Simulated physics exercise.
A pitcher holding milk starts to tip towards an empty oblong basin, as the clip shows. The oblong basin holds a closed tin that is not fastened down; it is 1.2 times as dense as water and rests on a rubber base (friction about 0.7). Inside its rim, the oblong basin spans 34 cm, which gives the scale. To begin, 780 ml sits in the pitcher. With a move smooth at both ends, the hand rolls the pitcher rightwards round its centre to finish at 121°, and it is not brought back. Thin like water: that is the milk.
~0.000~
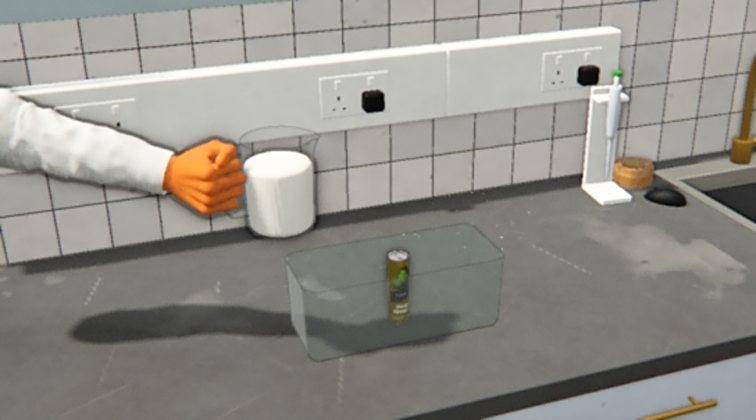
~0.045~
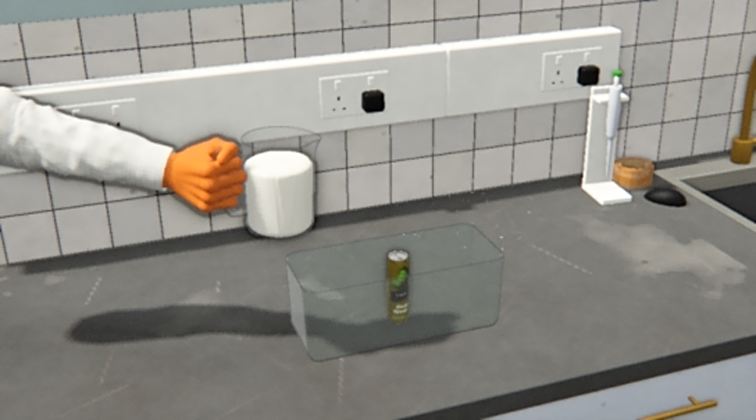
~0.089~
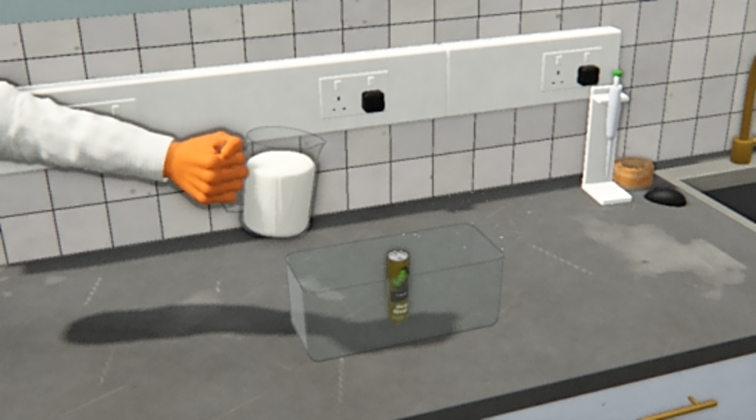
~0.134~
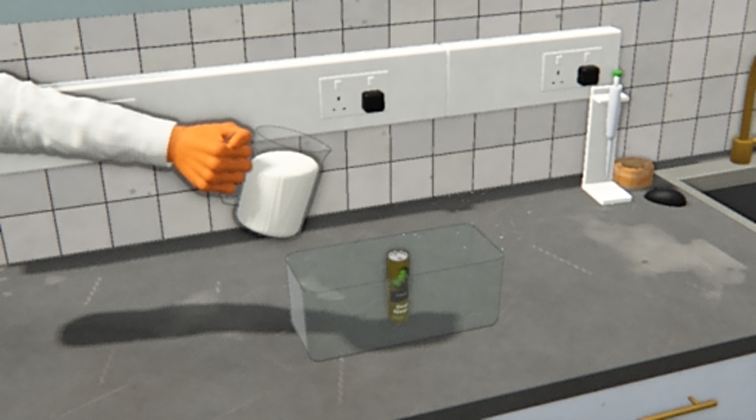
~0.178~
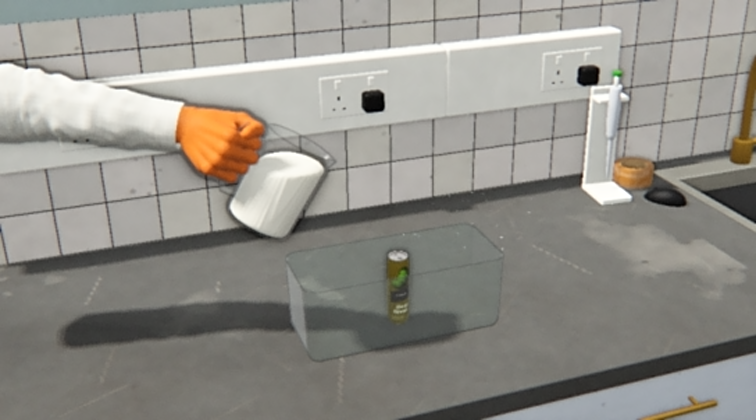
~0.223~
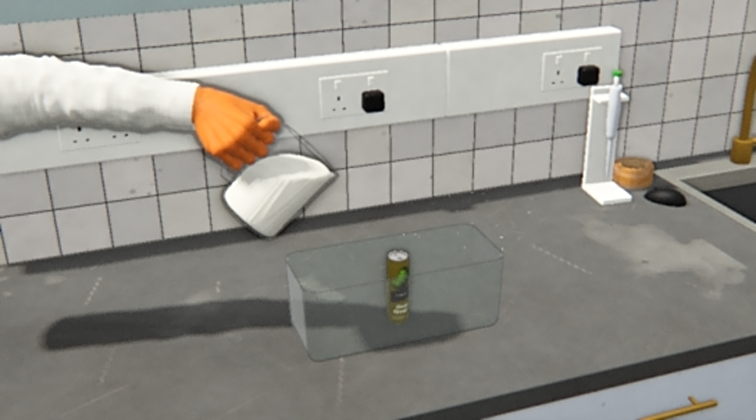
Orange-gloved hand tilting a clear pitcher of white milk steadily rightwards beside a glassy oblong basin holding an upright closed tin.
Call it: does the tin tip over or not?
It does not.
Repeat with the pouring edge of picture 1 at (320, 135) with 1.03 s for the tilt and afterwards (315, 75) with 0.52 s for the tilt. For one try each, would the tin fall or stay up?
Run one: It does not tip. Run two: It tumbles.
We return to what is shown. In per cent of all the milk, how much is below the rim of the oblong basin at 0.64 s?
78 per cent, give or take a little.
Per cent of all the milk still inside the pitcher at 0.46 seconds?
Fraction remaining: Approx. 50 per cent.
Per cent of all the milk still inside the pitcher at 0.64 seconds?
Share remaining: Approx. 7 %.
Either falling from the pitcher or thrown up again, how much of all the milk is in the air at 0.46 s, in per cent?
Around 30 percent.
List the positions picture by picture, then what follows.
It leans 0°; its right rim is at (319, 134); the milk meets the walls at (244, 167) and (309, 158); the oblong basin's rim runs from (294, 275) to (488, 240); the tin's top is at (398, 259), in the first picture.
It leans 2°; its right rim is at (321, 135); the milk meets the walls at (245, 166) and (310, 158), in the second picture.
It leans 9°; its right rim is at (325, 140); the milk meets the walls at (246, 165) and (312, 159), in the third picture.
It leans 19°; its right rim is at (332, 148); the milk meets the walls at (247, 171) and (316, 160), in the fourth picture.
It leans 32°; its right rim is at (337, 159); the milk meets the walls at (239, 185) and (322, 162), in the fifth picture.
It leans 47°; its right rim is at (339, 174); the milk meets the walls at (229, 188) and (328, 168), in the sixth picture.
By 0.46 s the tilt is 117° and 51 per cent is still to pour; the tin stands where it began.
By 0.64 s the tilt is 121° and 7 per cent is still to pour; the tin stands where it began.
By 0.82 s the tilt is 121° and 0 per cent is still to pour; the tin stands where it began.
By 1.02 s the tilt is 121° and 0 per cent is still to pour; the tin stands where it began.
At rest the tin stands where it began.
